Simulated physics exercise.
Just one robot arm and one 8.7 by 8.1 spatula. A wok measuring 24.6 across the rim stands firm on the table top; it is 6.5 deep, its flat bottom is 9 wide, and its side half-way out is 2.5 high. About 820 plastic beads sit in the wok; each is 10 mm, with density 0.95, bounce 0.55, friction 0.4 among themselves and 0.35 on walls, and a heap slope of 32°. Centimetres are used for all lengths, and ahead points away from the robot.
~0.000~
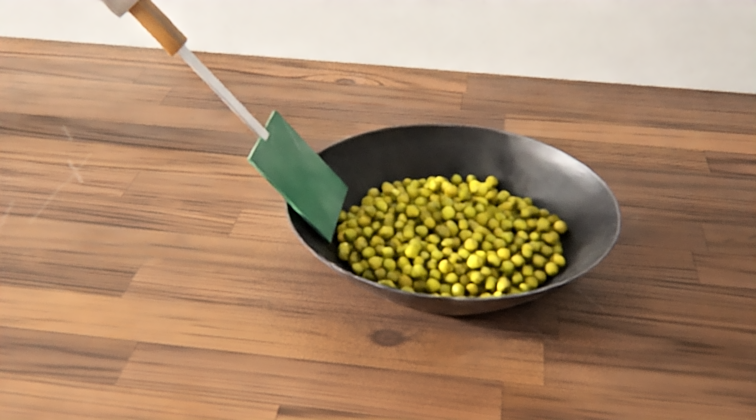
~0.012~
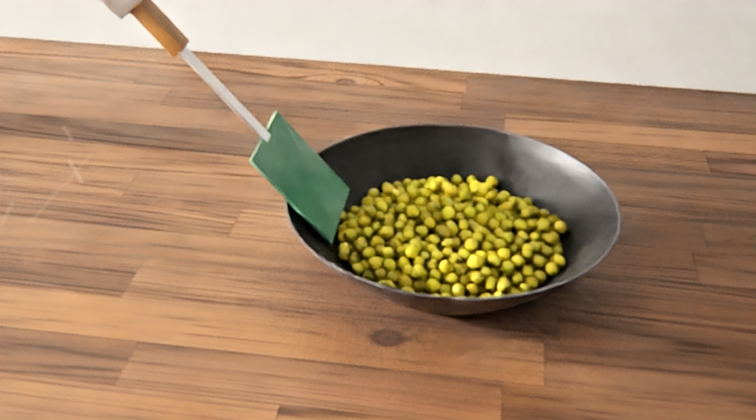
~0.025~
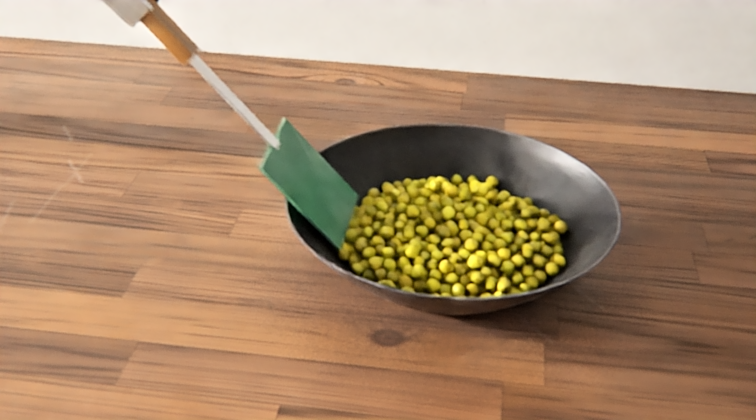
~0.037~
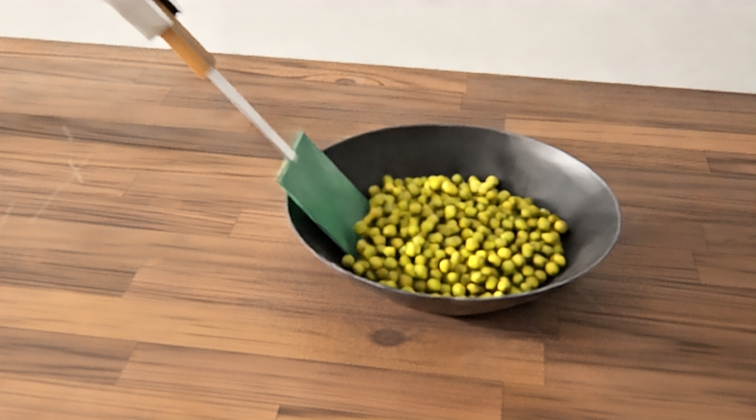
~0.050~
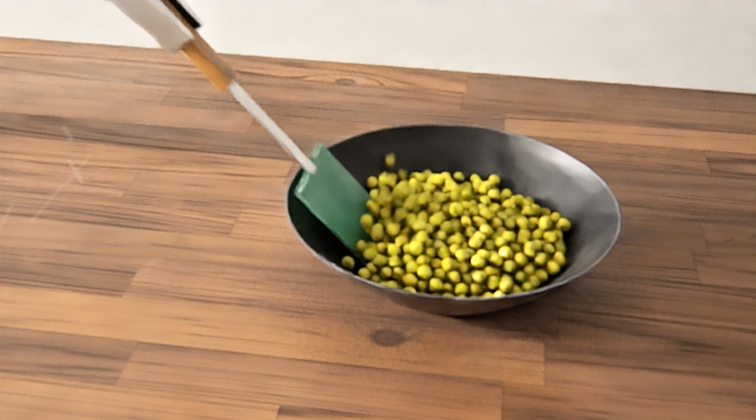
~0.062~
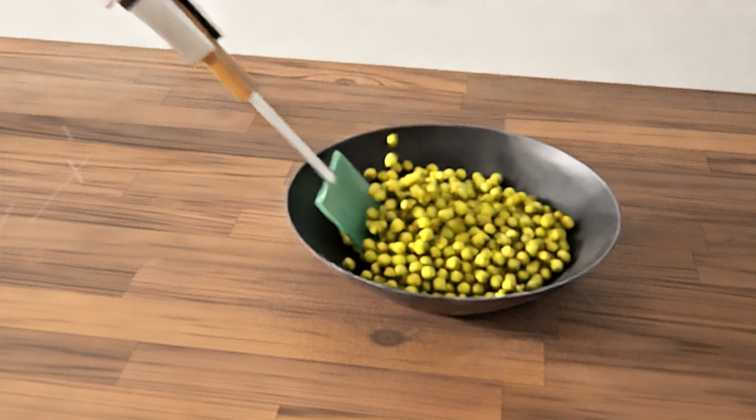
At first, a robot arm holds a green spatula at the left rim of a dark wok filled with yellow-green beads on a wooden table. The spatula slides down and rightward into the wok, pressing against the heap. The beads shift and pile up slightly, and one pops up above the rest.
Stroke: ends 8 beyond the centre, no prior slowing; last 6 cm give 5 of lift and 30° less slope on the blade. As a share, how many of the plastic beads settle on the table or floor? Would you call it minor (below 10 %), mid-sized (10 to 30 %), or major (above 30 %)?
I would call it major.
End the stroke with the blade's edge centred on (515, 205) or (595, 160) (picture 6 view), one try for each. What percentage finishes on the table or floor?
Roughly 25 and 55 per cent.
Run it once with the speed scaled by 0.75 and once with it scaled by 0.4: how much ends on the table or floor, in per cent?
I'd say near 40 and then near 25 per cent.
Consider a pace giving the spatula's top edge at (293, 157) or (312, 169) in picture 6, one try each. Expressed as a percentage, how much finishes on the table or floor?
First try around 25 %, second try around 40 %.
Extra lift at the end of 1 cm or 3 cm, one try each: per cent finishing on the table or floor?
I'd say close to 45 percent for the first and close to 50 percent for the second.
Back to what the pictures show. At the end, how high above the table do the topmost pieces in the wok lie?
Some 6.0 cm above the table.
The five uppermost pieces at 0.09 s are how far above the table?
I'd put them at about 10 centimetres above the table.
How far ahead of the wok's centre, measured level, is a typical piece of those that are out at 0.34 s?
I reckon roughly 22 centimetres.
After 0.09 s, sloping 48°, highest piece 11 above the table; 824 in the wok, 1 on the blade or in flight.
After 0.12 s, sloping 39°, highest piece 13 above the table; 822 in the wok, 3 on the blade or in flight.
After 0.34 s, sloping 18°, highest piece 24 above the table; 427 in the wok, 86 on the table or floor, 312 on the blade or in flight.
After 1.39 s, sloping 18°, highest piece 6 above the table; 427 in the wok, 398 on the table or floor.
At rest, 427 in the wok, 398 on the table or floor. That is 48 % on the table or floor.
